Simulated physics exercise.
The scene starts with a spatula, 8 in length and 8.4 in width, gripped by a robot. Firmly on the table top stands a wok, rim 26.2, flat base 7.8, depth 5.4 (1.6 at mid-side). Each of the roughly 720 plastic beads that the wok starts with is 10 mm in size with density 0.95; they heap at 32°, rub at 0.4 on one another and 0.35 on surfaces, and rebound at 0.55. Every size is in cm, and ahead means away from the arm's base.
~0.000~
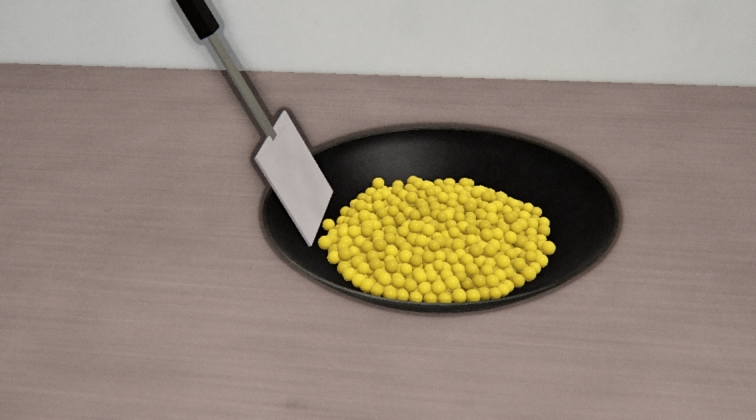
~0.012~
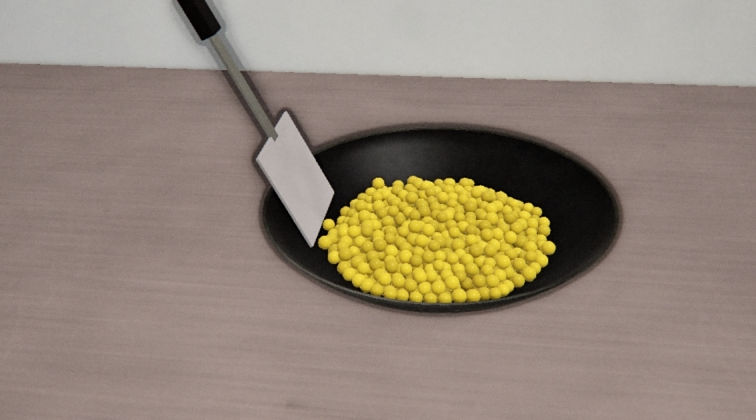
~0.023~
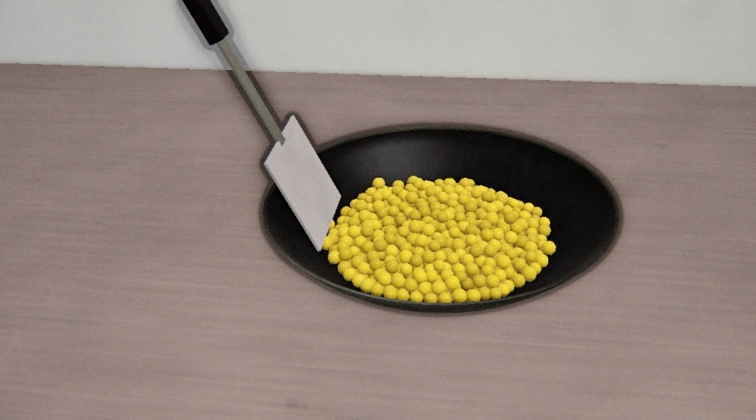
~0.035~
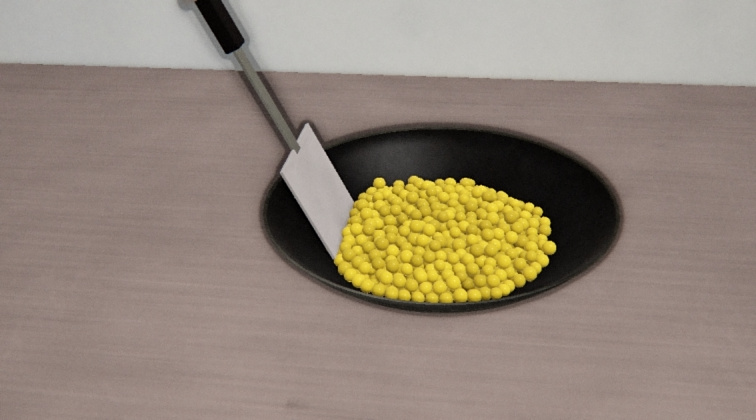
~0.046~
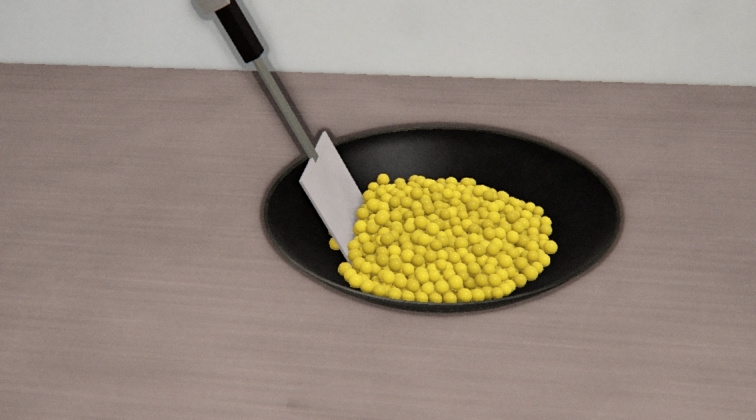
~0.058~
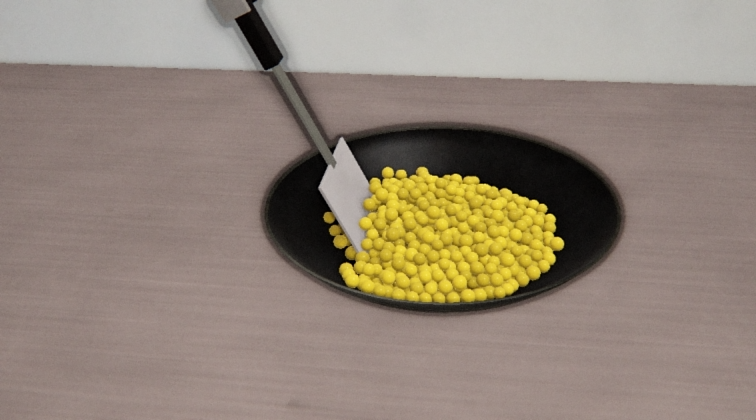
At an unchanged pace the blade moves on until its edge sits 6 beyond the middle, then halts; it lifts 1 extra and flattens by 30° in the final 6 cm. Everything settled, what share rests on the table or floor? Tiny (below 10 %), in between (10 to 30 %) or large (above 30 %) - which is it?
In between, so 10 to 30 %.
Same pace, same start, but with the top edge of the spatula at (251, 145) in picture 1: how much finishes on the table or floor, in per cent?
15 percent or thereabouts.
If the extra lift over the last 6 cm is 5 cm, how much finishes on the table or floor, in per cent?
Some 30 per cent.
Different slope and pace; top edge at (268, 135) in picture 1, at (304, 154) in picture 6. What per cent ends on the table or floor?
About 5 per cent.
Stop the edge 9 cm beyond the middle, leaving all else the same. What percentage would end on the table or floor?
I'd expect close to 50 per cent then.
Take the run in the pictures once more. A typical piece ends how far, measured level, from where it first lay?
Somewhere near 8 centimetres, I reckon.
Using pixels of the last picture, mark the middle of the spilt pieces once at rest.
Centre of the spill: Approx. (709, 264).
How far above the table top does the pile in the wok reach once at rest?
Roughly 6.5 centimetres.
By 0.09 s, sloping 64°, highest piece 7 above the table; 723 in the wok.
By 0.12 s, sloping 54°, highest piece 9 above the table; 723 in the wok.
By 0.33 s, sloping 34°, highest piece 7 above the table; 582 in the wok, 119 on the table or floor, 22 on the blade or in flight.
By 1.38 s, sloping 34°, highest piece 6 above the table; 577 in the wok, 146 on the table or floor.
Final count, 577 in the wok, 146 on the table or floor. That is 20 % on the table or floor.
